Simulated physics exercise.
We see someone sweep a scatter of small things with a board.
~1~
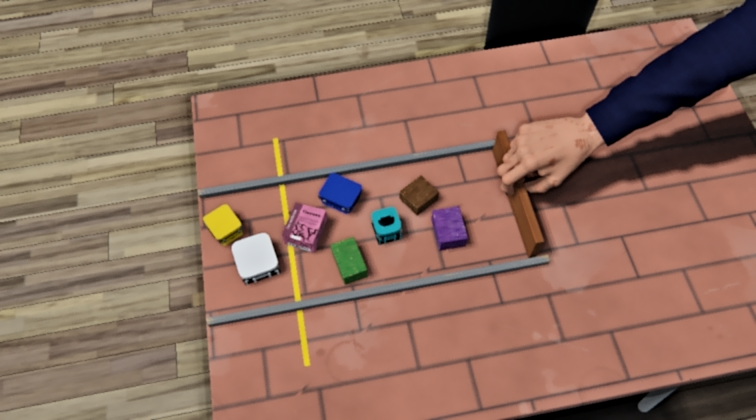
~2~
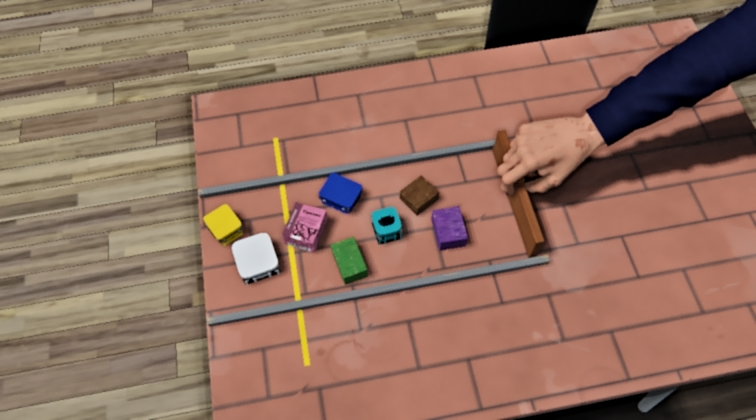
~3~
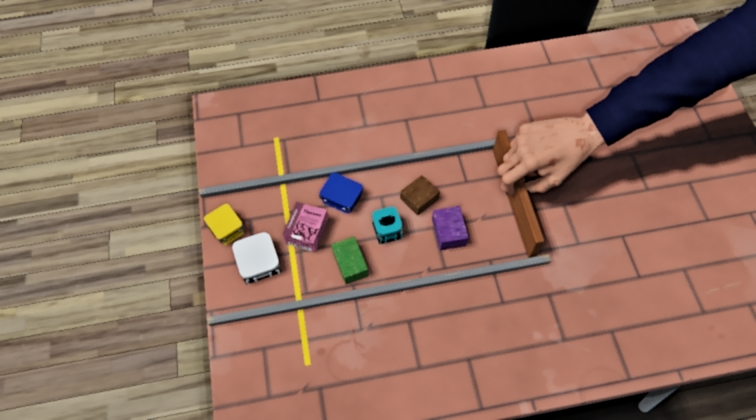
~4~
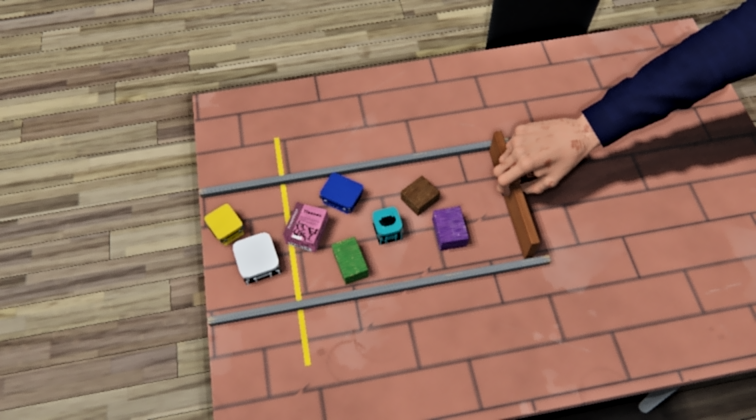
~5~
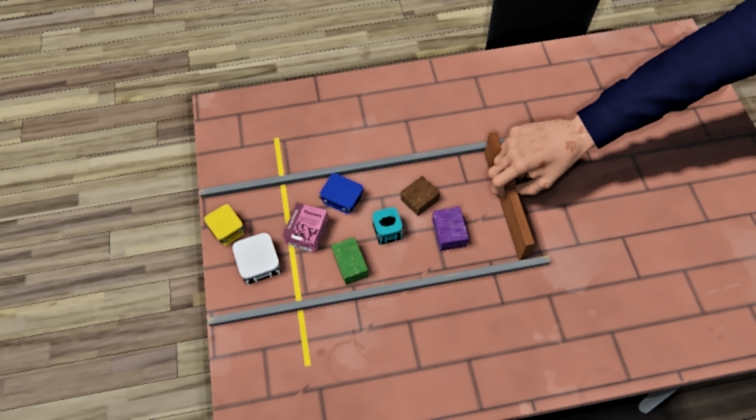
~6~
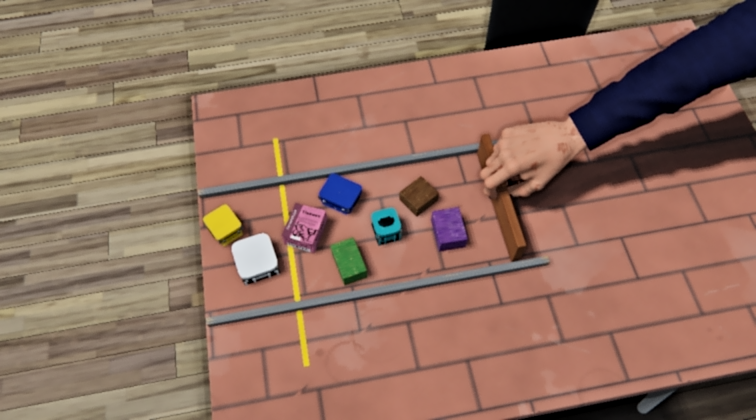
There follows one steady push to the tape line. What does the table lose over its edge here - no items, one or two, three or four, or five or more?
The table loses one, maybe two.
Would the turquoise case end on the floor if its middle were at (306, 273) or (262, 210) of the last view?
Well, the turquoise case sits tight the first time and sits tight the second time.
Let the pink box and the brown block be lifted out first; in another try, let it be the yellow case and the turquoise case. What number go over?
Well, the first time you'd get 0, and the next time 0.
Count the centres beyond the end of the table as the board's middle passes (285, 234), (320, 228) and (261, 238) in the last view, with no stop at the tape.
Place by place: 1, 0 and 2.
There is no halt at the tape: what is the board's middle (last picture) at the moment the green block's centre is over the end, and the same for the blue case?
Roughly (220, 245); roughly (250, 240).
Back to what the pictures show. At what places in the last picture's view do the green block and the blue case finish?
The first ends close to (261, 289), the second close to (237, 206).
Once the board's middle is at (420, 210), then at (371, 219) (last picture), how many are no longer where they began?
Counts: 3 and 6.
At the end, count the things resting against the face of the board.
The answer is 2.
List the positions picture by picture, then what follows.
Yellow case (224, 226); white case (256, 259); pink box (305, 227); board (517, 193); tape (290, 241), in the first frame.
White case (256, 259); board (517, 193), in the second frame.
Pink box (306, 227); turquoise case (387, 225), in the third frame.
Yellow case (225, 225); purple block (450, 228), in the fourth frame.
White case (257, 259); brown block (420, 196), in the fifth frame.
Yellow case (224, 226); white case (256, 259); pink box (305, 228); board (500, 196); tape (290, 242), in the sixth frame.
Soon after, none off yet; yellow case at rest near (224, 226); white case at rest near (256, 259); pink box at rest near (305, 228).
After that, none off yet; yellow case at rest near (224, 226); white case at rest near (256, 259); pink box at rest near (302, 228).
And then, none off yet; yellow case moving near (217, 225); white case displaced a little near (235, 268); pink box displaced about its own width near (252, 228).
In the end, the number that fall off is one or two; gone, yellow case.
